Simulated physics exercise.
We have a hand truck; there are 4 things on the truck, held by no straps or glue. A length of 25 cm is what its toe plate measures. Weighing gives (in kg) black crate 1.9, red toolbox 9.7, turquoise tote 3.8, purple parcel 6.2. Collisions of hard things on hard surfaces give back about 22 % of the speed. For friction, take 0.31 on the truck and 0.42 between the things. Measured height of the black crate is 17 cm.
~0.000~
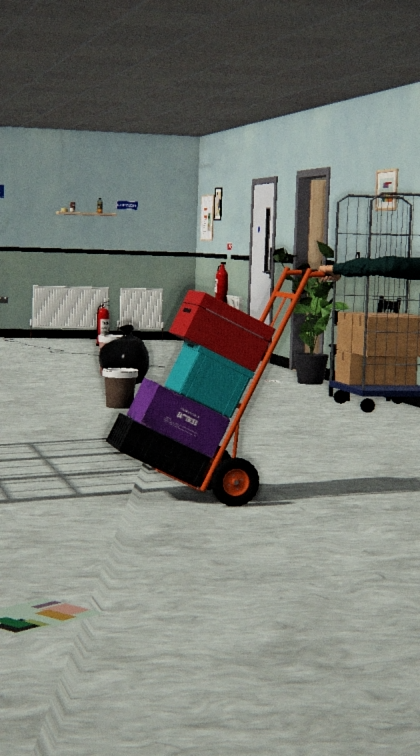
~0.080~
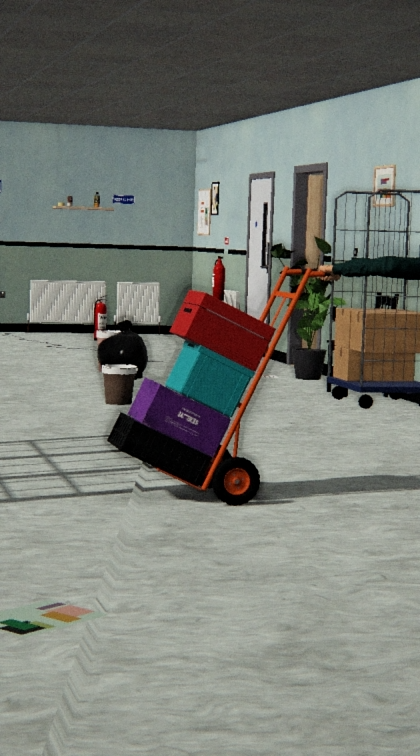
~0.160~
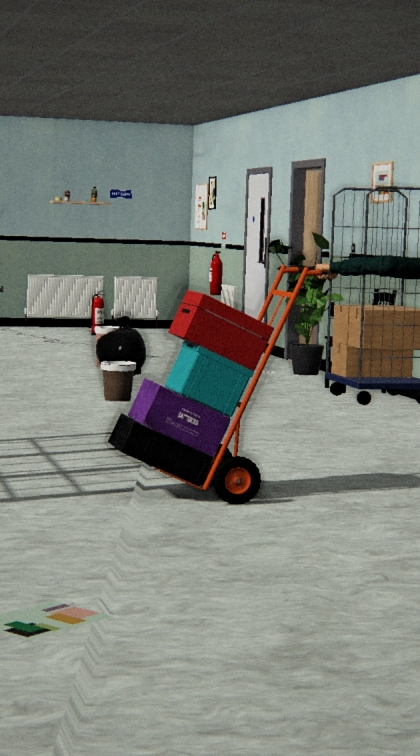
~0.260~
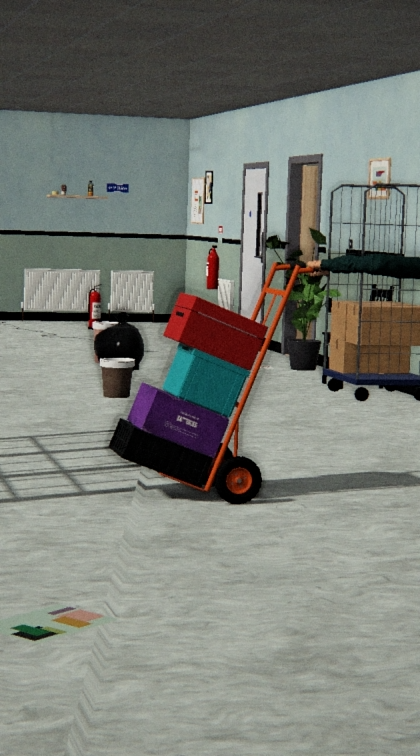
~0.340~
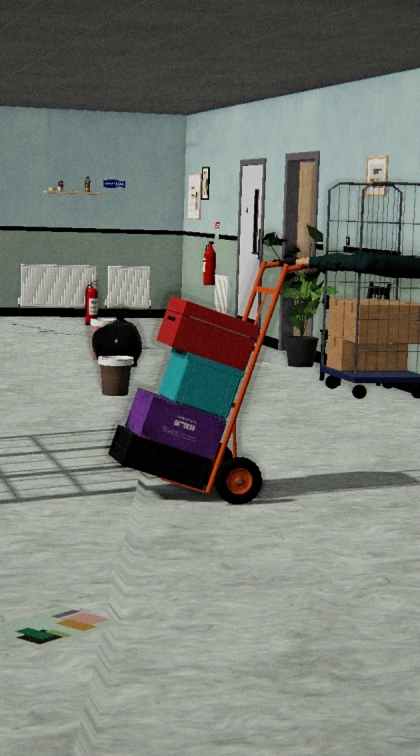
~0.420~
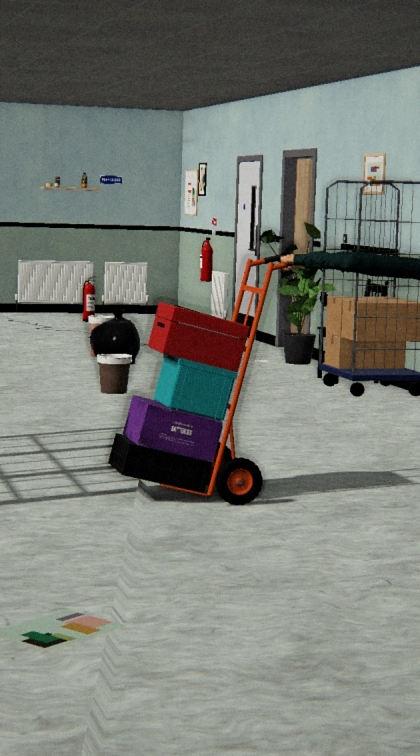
The footage shows a dark-sleeved arm holding the handle of an orange hand truck stacked with black, purple, turquoise and red containers, leaning back to the right, almost still at first, then tilting gradually leftward to a more upright angle.
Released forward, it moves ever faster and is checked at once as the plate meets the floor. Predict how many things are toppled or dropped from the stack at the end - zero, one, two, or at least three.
Things down or off: A couple, no more.
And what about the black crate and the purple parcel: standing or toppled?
Final state - black crate: Remains on its base; purple parcel: Remains on its base.
After 0.92 s, truck upright; red toolbox 21° off its base near (128, 348); black crate 3° off its base near (157, 479); turquoise tote 21° off its base.
After 1.42 s, truck upright; red toolbox now dropped from the stack; black crate 3° off its base near (157, 479); turquoise tote on its side.
After 1.92 s, truck upright; turquoise tote now dropped from the stack.
In the end (2.9 s), dropped from the stack, red toolbox and turquoise tote; the other 2 under 10 cm from the start. At the end, from the last picture's camera, black crate near (160, 479), red toolbox near (31, 460).
